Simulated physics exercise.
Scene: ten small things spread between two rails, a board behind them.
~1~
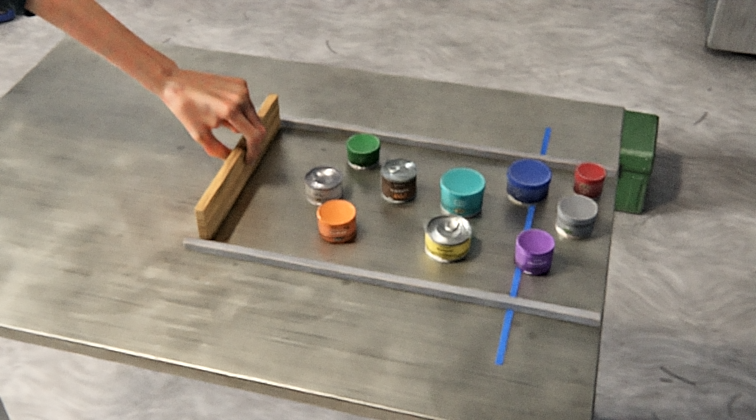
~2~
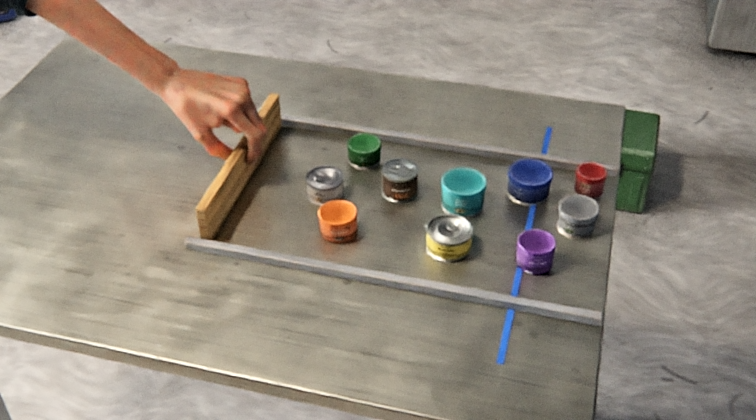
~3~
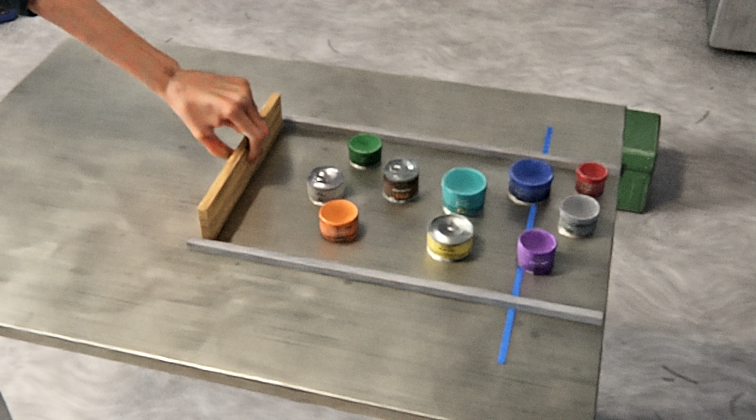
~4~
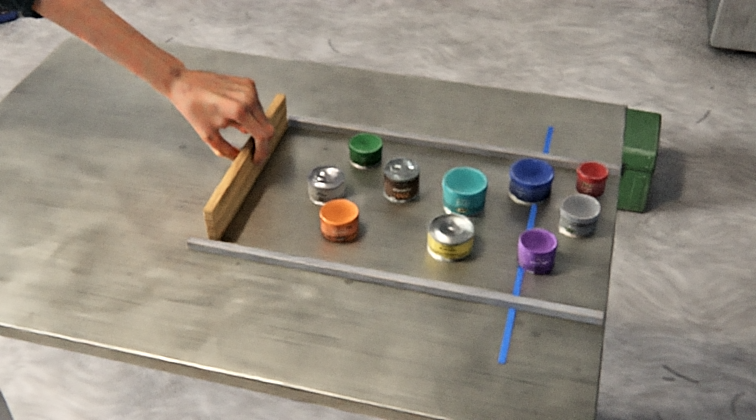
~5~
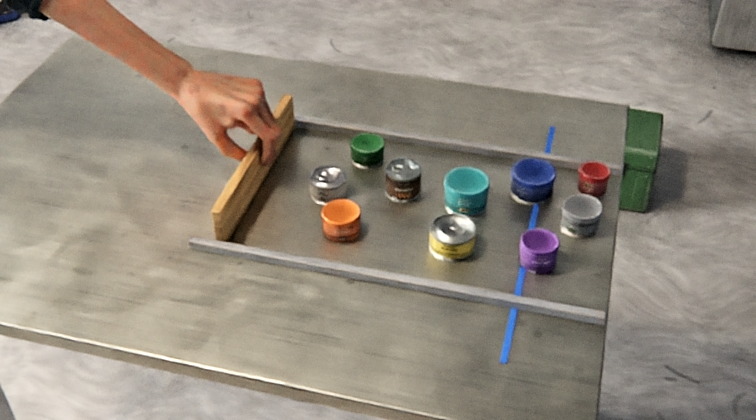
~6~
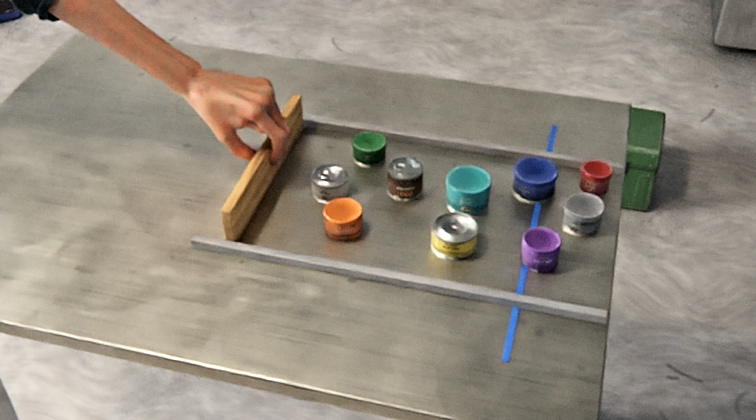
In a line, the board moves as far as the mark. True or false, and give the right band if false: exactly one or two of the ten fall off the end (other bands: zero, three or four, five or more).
False, three or four fall off.
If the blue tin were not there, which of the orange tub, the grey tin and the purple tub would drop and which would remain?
Orange tub: Still there. Grey tin: Over the edge. Purple tub: Over the edge.
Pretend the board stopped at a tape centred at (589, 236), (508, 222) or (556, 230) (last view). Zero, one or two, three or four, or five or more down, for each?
Lab note - tapes per position, in order: 5 or more; zero; three or four.
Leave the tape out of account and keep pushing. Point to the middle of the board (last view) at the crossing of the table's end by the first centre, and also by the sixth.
At (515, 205) for the first, at (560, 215) for the sixth.
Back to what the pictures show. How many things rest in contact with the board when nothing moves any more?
Number in contact with it: 4.
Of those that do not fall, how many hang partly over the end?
Count of overhanging things: 0.
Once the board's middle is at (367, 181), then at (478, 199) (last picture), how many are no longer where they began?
So 4, and at the other place 8.
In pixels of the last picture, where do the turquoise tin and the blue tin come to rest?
Turquoise tin at (591, 216), blue tin at (597, 189).
A little later, none off yet; red pot at rest near (595, 179); grey tin at rest near (583, 215); purple tub at rest near (541, 250).
Next, none off yet; red pot at rest near (595, 179); grey tin at rest near (584, 215); purple tub shifted about its own width near (579, 255).
When it is over, the number that fall off is three or four; down, purple tub, grey tin and red pot.
